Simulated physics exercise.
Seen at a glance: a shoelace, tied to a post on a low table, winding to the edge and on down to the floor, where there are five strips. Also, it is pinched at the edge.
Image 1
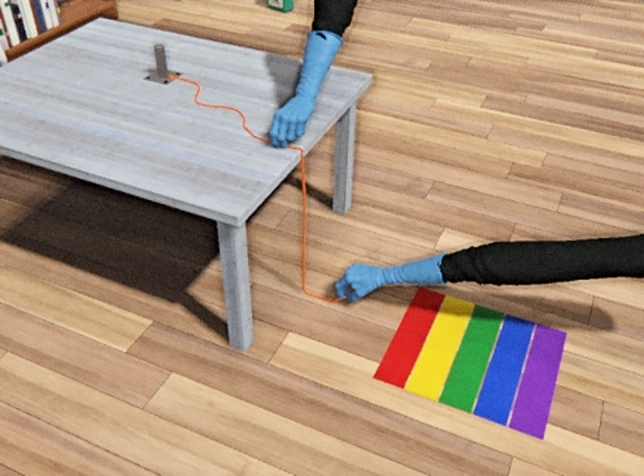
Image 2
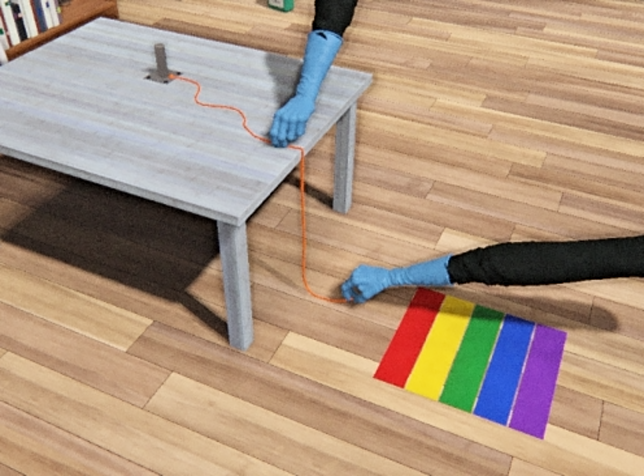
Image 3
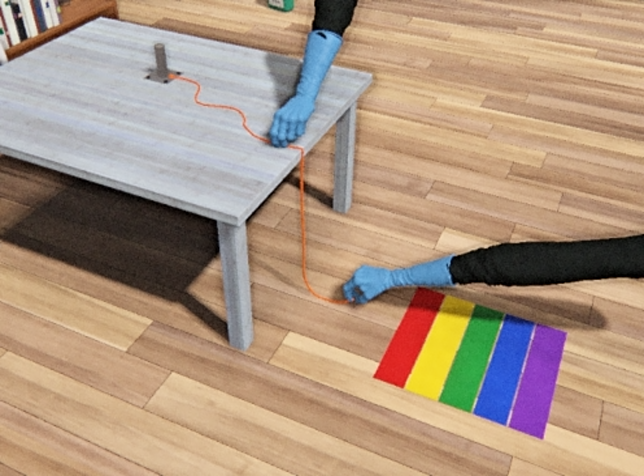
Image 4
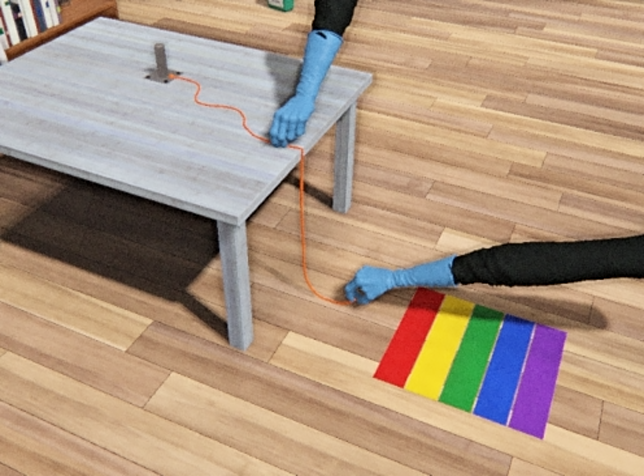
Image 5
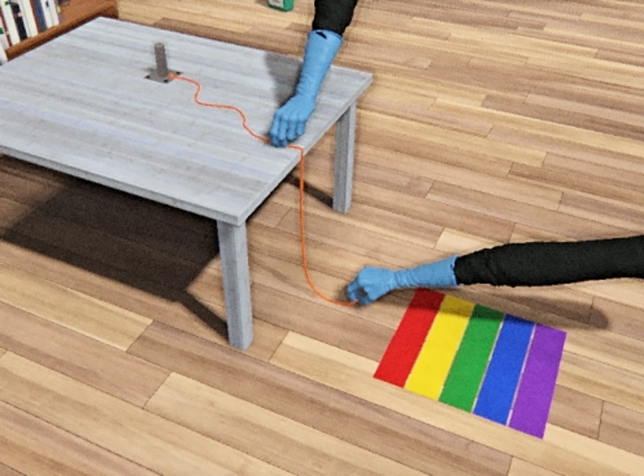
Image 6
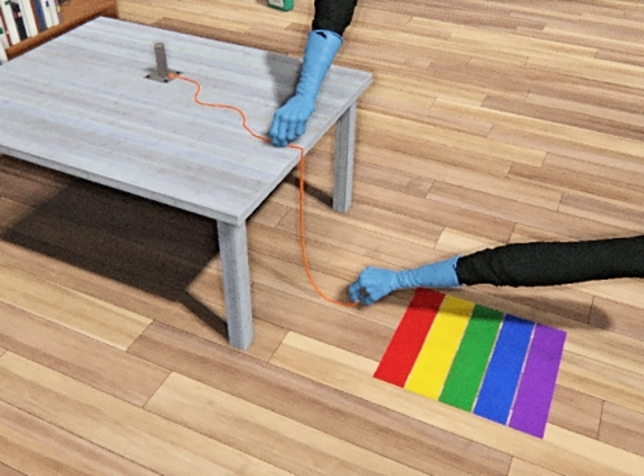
The clip shows an orange shoelace tied to a post on a low gray table, one blue-gloved hand pinching it at the edge while another, holding its end near five coloured floor strips, shifts very slightly right.
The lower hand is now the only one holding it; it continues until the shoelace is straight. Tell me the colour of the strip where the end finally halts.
It halts over green.
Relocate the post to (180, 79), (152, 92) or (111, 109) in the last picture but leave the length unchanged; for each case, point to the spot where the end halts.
In pixels, the answers are (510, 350), (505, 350) and (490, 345).
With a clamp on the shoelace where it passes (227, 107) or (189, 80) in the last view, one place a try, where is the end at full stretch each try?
Try one gives (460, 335); try two gives (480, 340).
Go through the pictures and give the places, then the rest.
The first picture shows end (346, 297); red (397, 365); yellow (429, 376); green (462, 388); blue (496, 400); purple (531, 412).
The second picture shows end (352, 299); shoelace through (196, 83) (218, 107) (253, 135) (302, 167) (304, 227) (305, 282).
The third picture shows end (354, 299).
The fourth picture shows end (355, 300); shoelace through (196, 83) (218, 106) (253, 135) (302, 167) (302, 226) (308, 283).
The fifth picture shows end (357, 300).
The sixth picture shows end (359, 301); shoelace through (196, 83) (218, 106) (253, 134) (302, 167) (301, 226) (313, 283).
Soon after, end near (421, 321); over red.
After that, end near (459, 334); over yellow.
At the stop, end near (482, 341); over green. It halts on the green strip.
